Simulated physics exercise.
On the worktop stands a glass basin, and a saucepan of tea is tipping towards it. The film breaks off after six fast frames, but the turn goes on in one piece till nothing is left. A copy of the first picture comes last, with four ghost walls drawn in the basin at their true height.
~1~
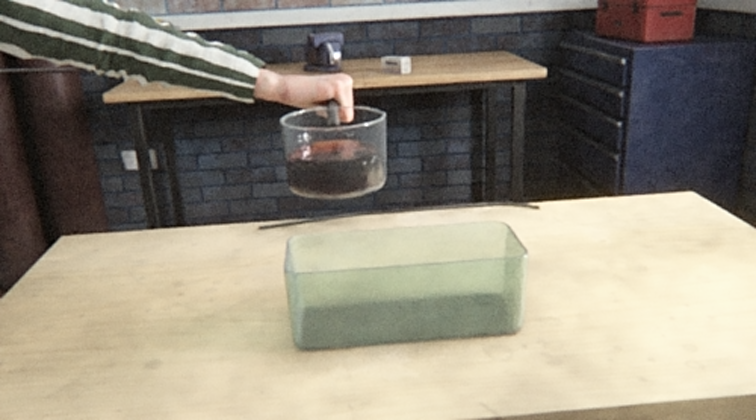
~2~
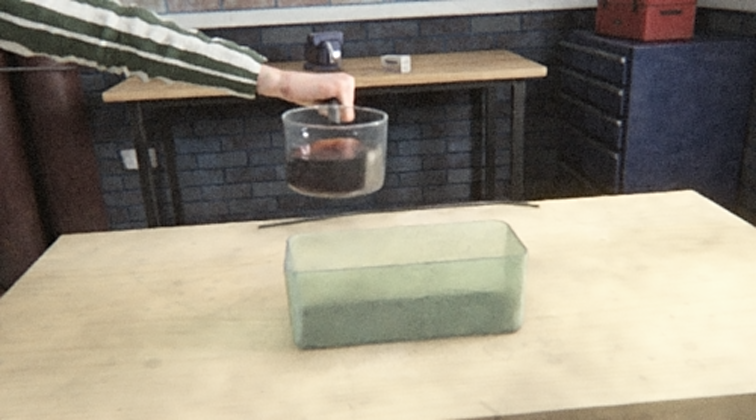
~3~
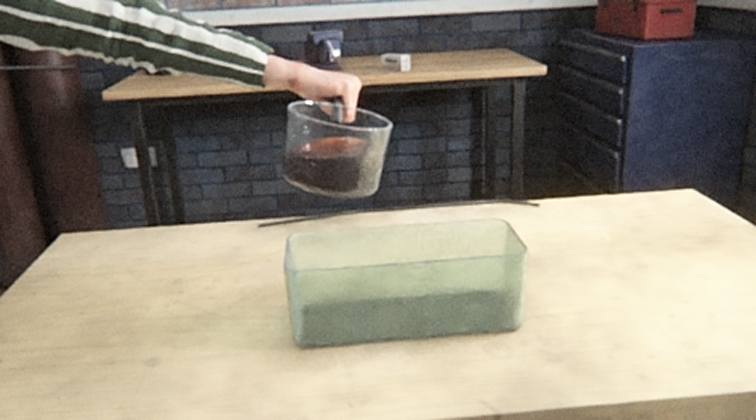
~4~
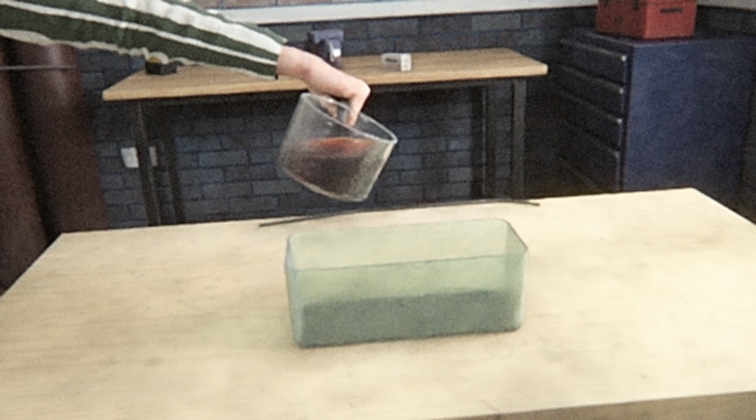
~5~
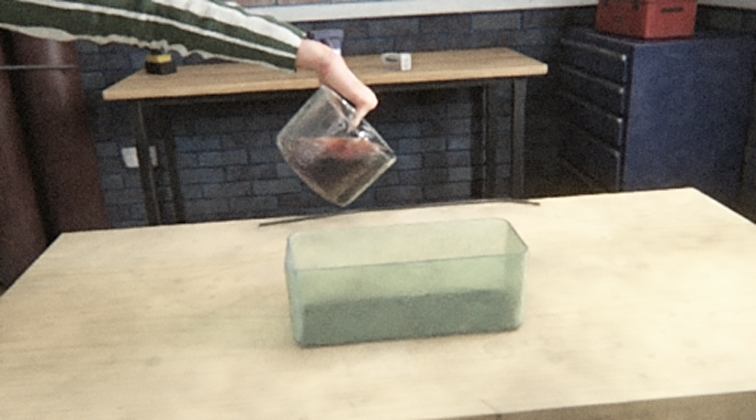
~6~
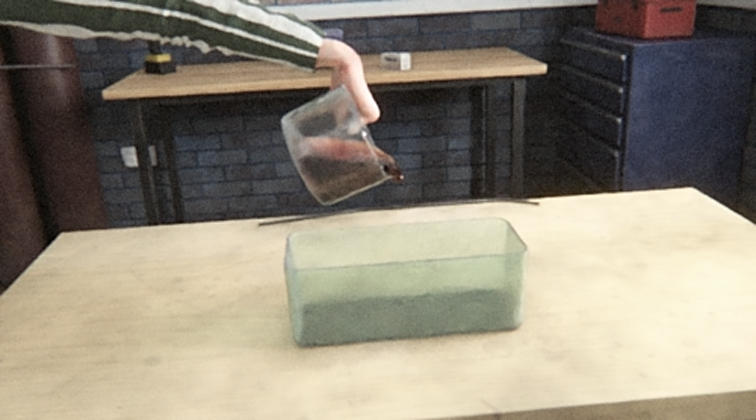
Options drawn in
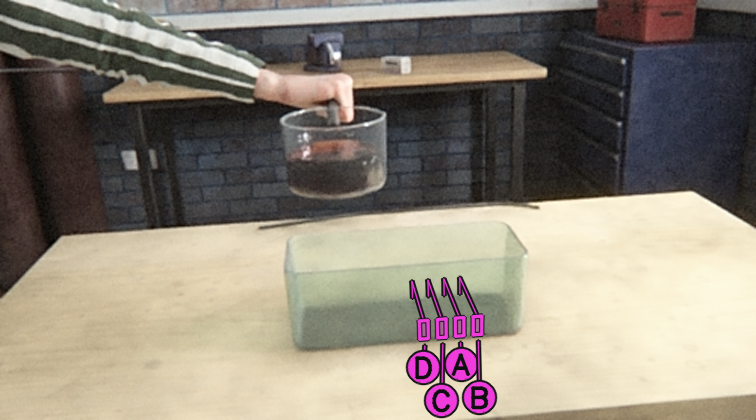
A hand in a green-and-white striped sleeve, reaching in from the left, holds a clear saucepan of dark reddish-brown tea above a pale green glass basin on a light wooden worktop. Behind, seen from slightly above by a still camera, are a wooden bench, a dark brick wall and blue drawers topped by a red box. The saucepan starts upright, tilts steadily rightward, and tea finally slips over its lip.
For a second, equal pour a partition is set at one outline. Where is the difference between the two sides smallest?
Take D.
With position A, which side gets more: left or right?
The left side.
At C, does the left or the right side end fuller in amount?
More ends on the left.
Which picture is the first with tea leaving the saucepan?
Picture 6.
On the marked copy, A at (460, 342); B at (478, 341); C at (442, 344); D at (424, 345).
Choosing A, about 80 % ends left of the wall and 16 % right of it; 4 % is lost outside.
Choosing B, about 72 % ends left of the wall and 22 % right of it; 7 % is lost outside.
Choosing C, about 72 % ends left of the wall and 24 % right of it; 4 % is lost outside.
Choosing D, about 46 % ends left of the wall and 53 % right of it.
